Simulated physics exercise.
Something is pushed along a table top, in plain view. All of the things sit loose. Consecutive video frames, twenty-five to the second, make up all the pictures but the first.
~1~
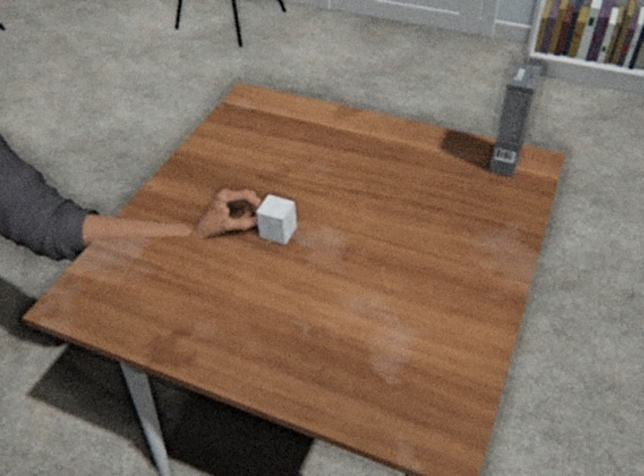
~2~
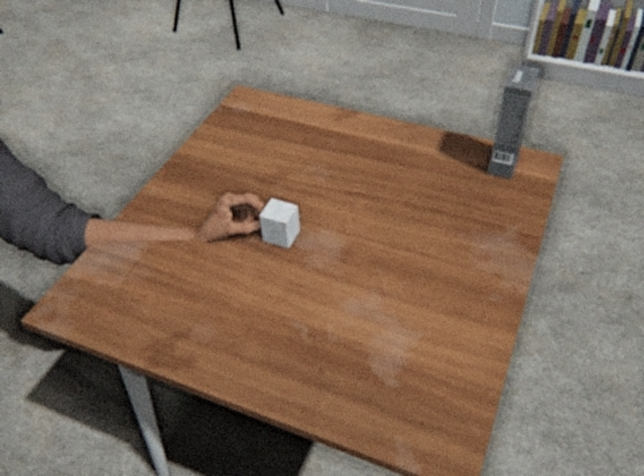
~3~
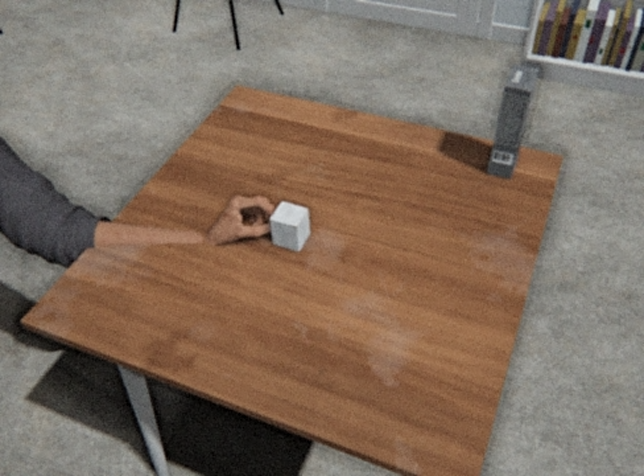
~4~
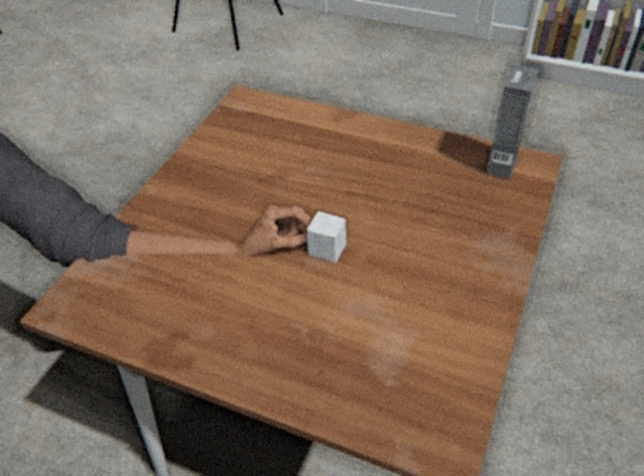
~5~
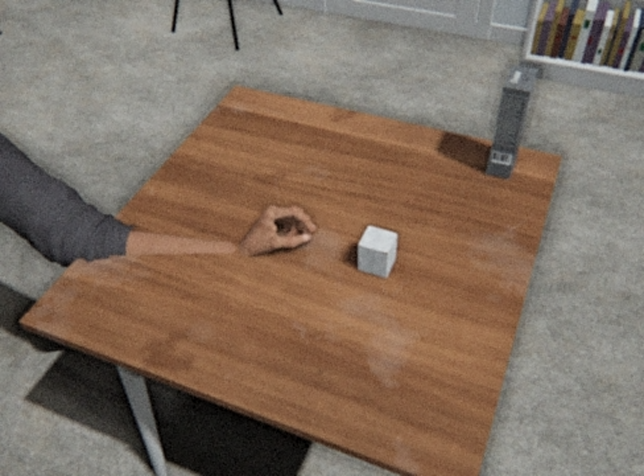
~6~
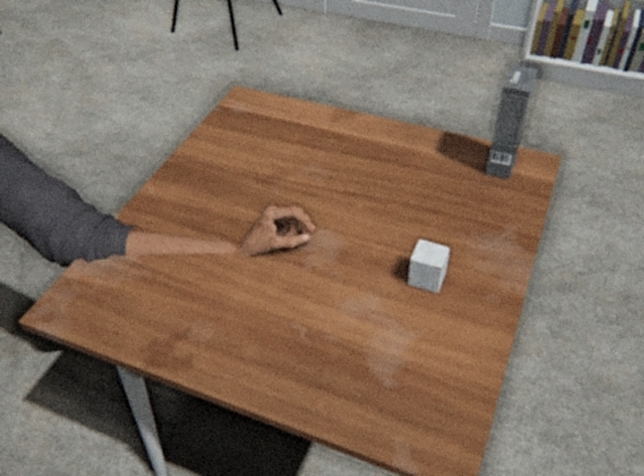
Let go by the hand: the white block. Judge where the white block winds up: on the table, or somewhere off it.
The white block winds up off the table.
Then, 0.20 s past the last view, white block now off the table.
Then, 0.50 s past the last view, things are still on the move.
Finally, off the table, white block.
